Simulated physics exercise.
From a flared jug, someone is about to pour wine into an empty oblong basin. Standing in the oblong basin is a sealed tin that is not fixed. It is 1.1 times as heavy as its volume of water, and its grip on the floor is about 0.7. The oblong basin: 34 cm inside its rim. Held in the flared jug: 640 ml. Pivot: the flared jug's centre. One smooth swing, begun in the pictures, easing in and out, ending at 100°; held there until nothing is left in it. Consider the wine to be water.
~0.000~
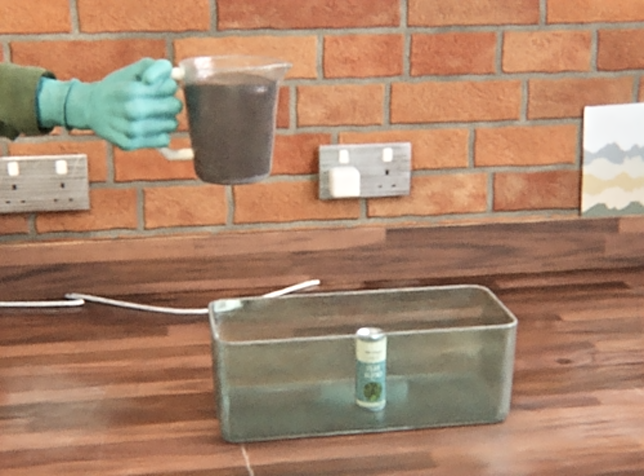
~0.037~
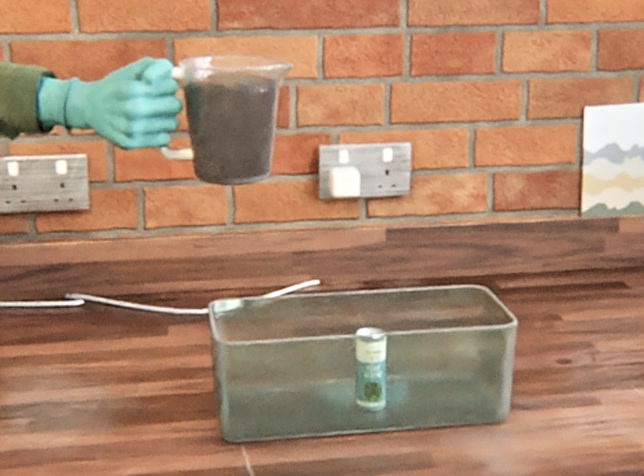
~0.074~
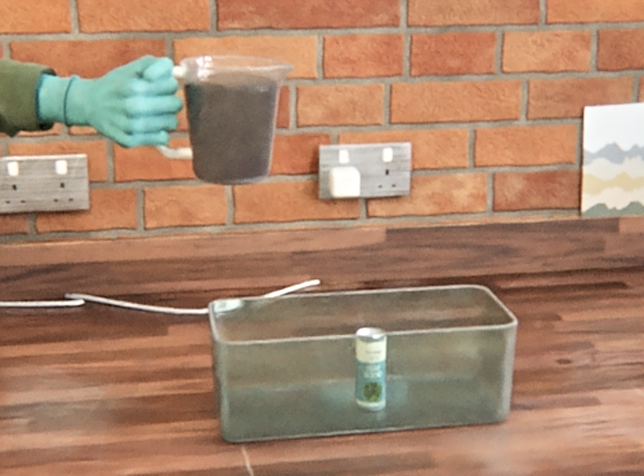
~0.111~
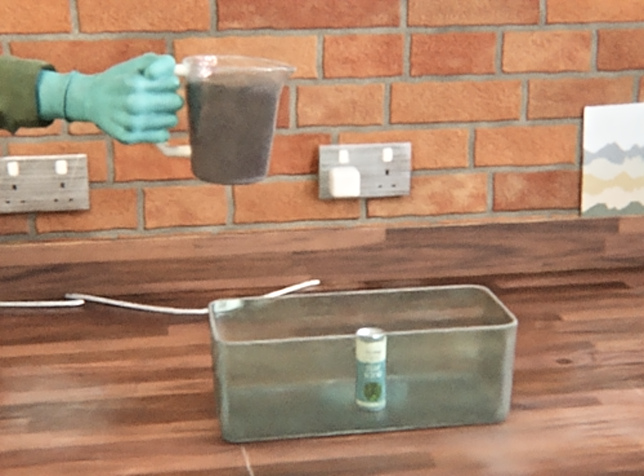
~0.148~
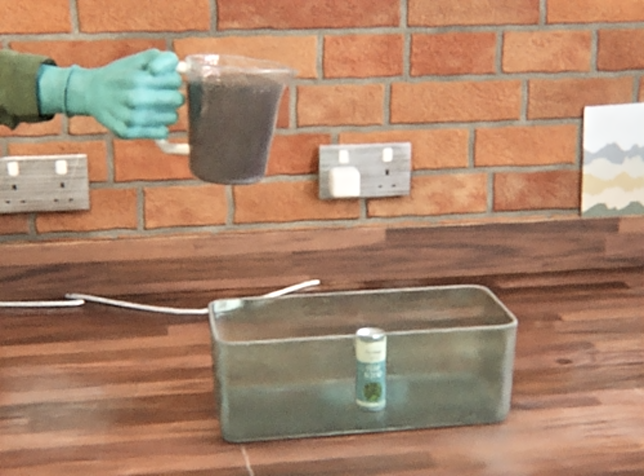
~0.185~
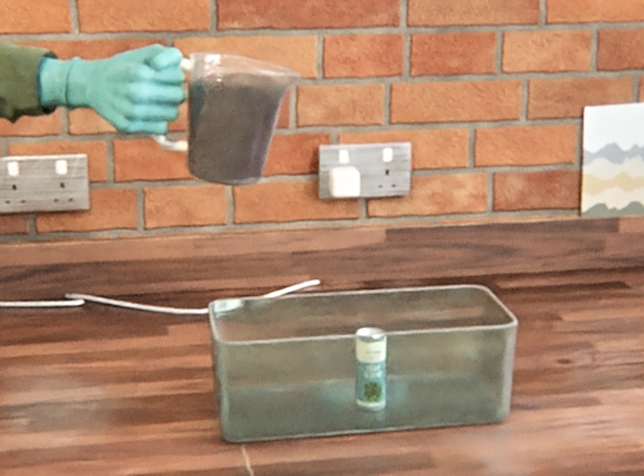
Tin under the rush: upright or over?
It will not come down.
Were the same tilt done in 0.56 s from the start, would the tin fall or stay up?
Result: Tin upright.
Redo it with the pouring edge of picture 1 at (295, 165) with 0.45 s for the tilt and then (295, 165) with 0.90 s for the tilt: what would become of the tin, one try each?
Trial 1 - tin tips; trial 2 - tin tips.
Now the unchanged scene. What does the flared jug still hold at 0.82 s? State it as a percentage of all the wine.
Roughly 30 per cent.
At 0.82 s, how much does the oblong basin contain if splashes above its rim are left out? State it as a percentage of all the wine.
Some 38 per cent.
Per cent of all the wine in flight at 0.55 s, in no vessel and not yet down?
Some 20 % is the figure.
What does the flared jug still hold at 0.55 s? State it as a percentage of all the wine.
Remaining: Near 80 % of the total.
Then, 0.55 s in, the tilt is 67° and 80 per cent is still to pour; the tin stands where it began.
Then, 0.82 s in, the tilt is 98° and 29 per cent is still to pour; the tin stands where it began.
Then, 1.10 s in, the tilt is 100° and 3 per cent is still to pour; the tin stands where it began.
Then, 1.40 s in, the tilt is 100° and 0 per cent is still to pour; the tin stands where it began.
Finally, the tin stands where it began.
